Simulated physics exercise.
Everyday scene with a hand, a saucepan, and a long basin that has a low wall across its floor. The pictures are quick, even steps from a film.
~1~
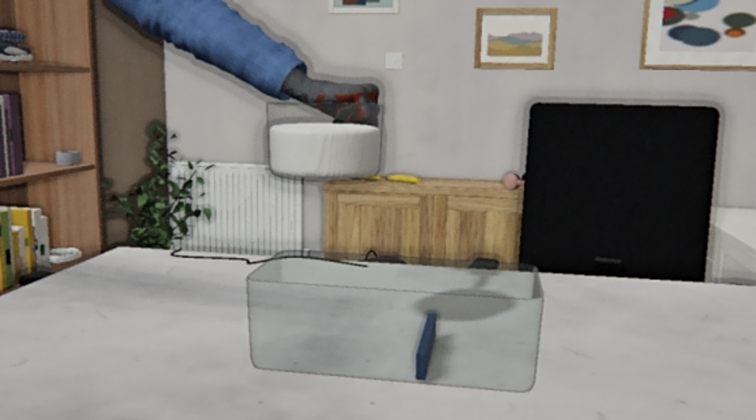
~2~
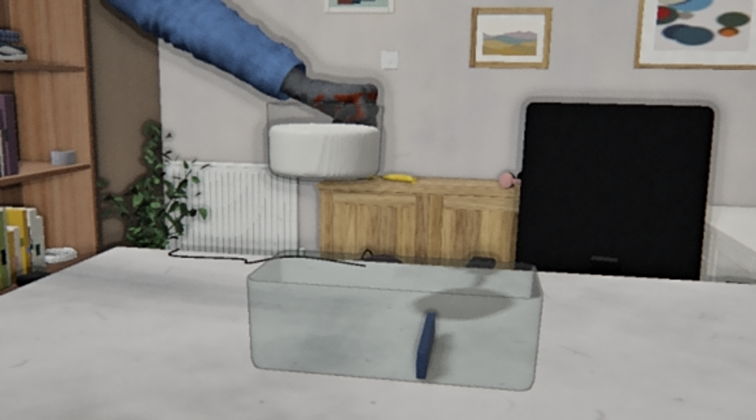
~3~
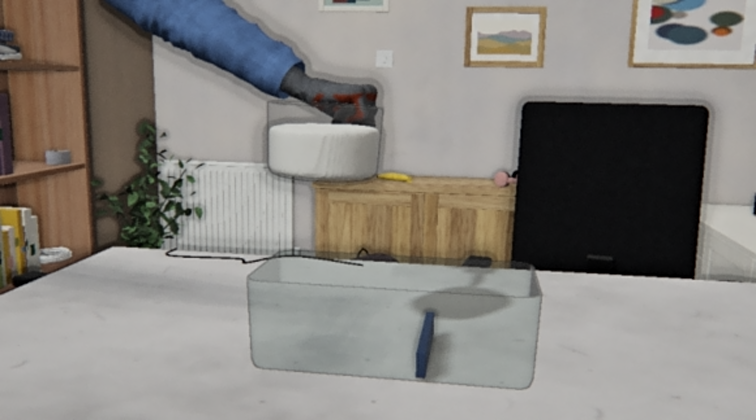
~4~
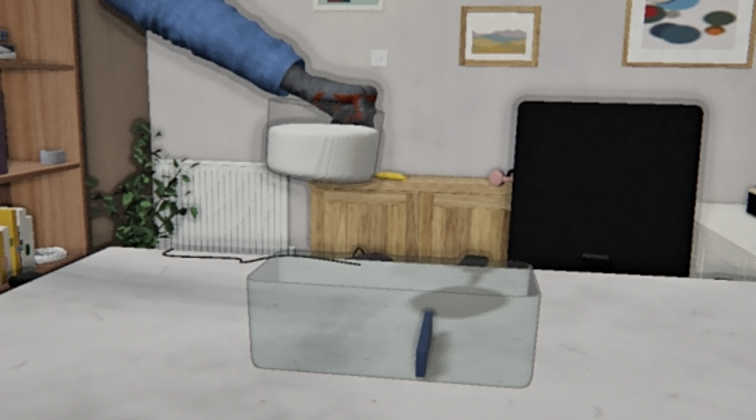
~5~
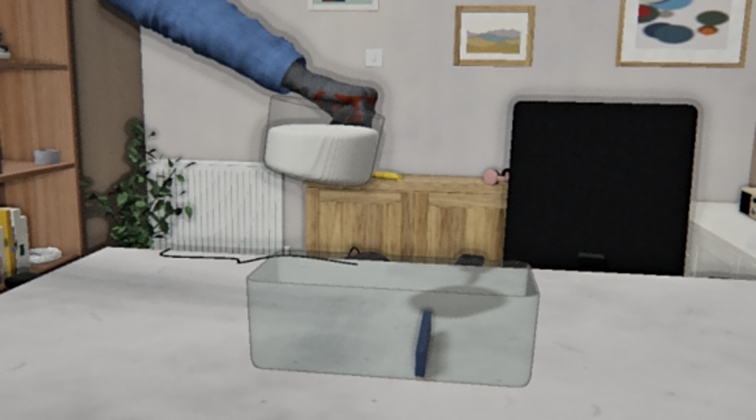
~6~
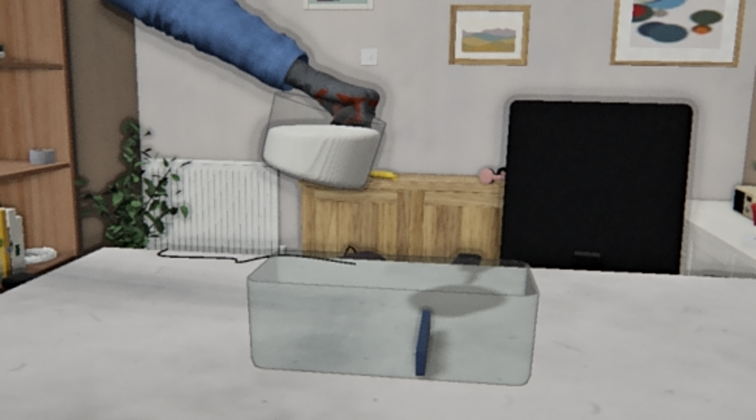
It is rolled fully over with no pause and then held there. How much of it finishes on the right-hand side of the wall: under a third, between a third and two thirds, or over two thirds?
One third to two thirds.
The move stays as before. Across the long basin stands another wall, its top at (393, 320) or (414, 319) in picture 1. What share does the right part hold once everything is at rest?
First try: Roughly 95 per cent; second try: 75 per cent.
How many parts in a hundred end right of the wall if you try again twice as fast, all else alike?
Result: Roughly 45 %.
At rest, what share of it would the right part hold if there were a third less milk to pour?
About 40 in a hundred.
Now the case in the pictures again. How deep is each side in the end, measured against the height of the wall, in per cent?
Once it settles, the left reaches around 30 and the right around 70.
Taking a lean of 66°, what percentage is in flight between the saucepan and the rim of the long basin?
It's close to 25 per cent.
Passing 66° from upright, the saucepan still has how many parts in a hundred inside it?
Roughly 70 %.
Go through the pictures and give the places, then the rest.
In the first frame, it leans 0°; its right rim is at (382, 107); the milk meets the walls at (274, 127) and (380, 129); the long basin's rim runs from (265, 265) to (539, 283); the wall's top is at (427, 333).
In the second frame, it leans 1°; its right rim is at (382, 108); the milk meets the walls at (274, 126) and (379, 130).
In the third frame, it leans 3°; its right rim is at (382, 110); the milk meets the walls at (274, 127) and (379, 131).
In the fourth frame, it leans 6°; its right rim is at (383, 114); the milk meets the walls at (273, 128) and (379, 131).
In the fifth frame, it leans 10°; its right rim is at (383, 119); the milk meets the walls at (272, 128) and (379, 132).
In the sixth frame, it leans 15°; its right rim is at (385, 125); the milk meets the walls at (272, 129) and (381, 133).
A moment on, the saucepan is tipped part way and 70 per cent is still to pour, 2 is left of the wall and 3 right of it.
Next, the saucepan is tipped on its side and 18 per cent is still to pour, 11 is left of the wall and 55 right of it.
Then the saucepan is tipped right over and 2 per cent is still to pour, 34 is left of the wall and 60 right of it.
Later the saucepan is tipped right over and 0 per cent is still to pour, 41 is left of the wall and 58 right of it.
Finally, 41 per cent lies left of the wall, 58 right of it and 1 outside.
